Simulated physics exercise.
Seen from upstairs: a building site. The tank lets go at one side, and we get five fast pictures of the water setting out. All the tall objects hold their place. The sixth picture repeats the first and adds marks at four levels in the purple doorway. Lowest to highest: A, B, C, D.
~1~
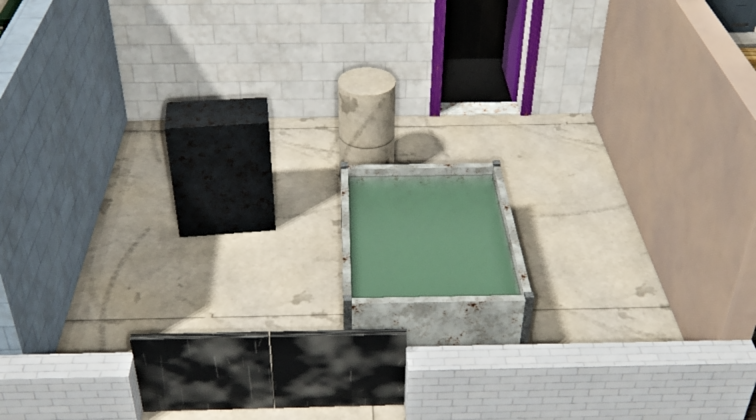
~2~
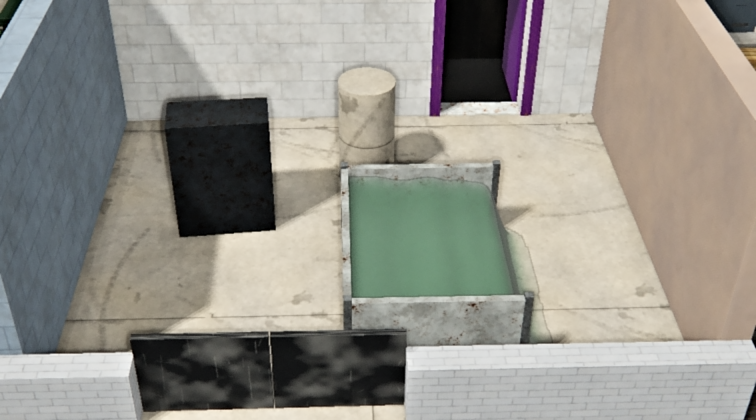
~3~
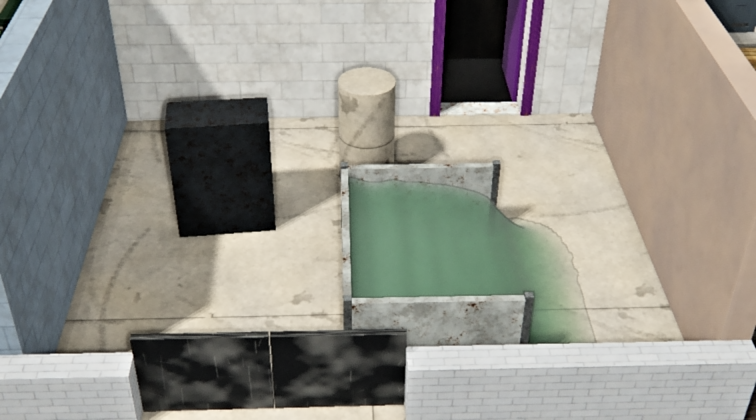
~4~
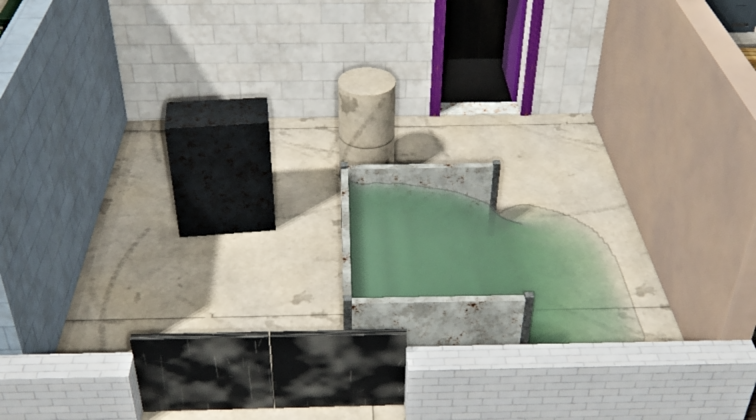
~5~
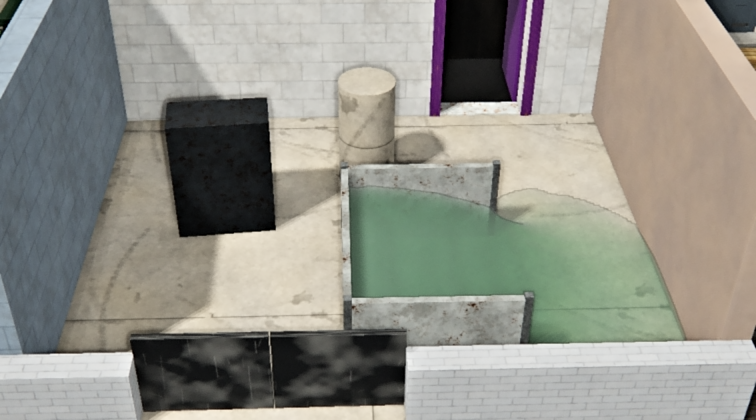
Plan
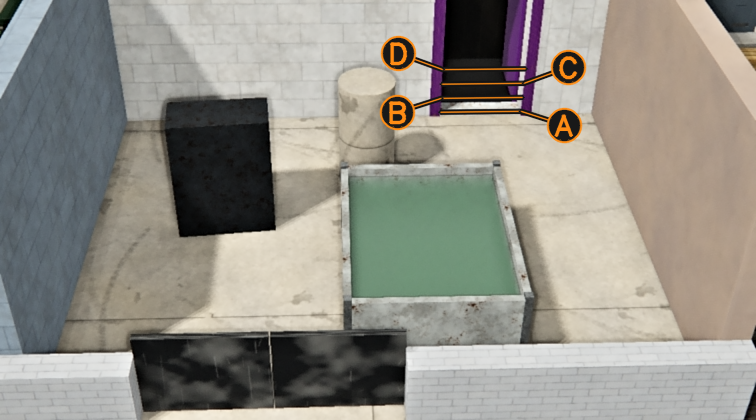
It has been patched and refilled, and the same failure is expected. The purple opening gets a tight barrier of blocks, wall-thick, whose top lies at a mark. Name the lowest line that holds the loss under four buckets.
Use height B.
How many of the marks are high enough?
Three.
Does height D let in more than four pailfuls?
No.
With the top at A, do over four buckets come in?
Yes, it does.
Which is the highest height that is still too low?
That is height A.
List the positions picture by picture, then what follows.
Water in the tank at rest, its middle at (428, 234); foot of the purple doorway at (480, 115); shut gate at (270, 345).
Water covers 3 % of the ground, its front hidden from here.
Water covers 7 % of the ground and shows as far out as (529, 228).
Water covers 12 % of the ground and shows as far out as (556, 216).
Water covers 18 % of the ground and shows as far out as (606, 218).
On the marked copy, A at (480, 111); B at (481, 97); C at (483, 83); D at (484, 69); from the bottom up A, B, C, D.
With A, some 20 bucketfuls get in.
With B, a splash gets over, under a bucket.
With C, nothing gets over.
With D, nothing gets over.
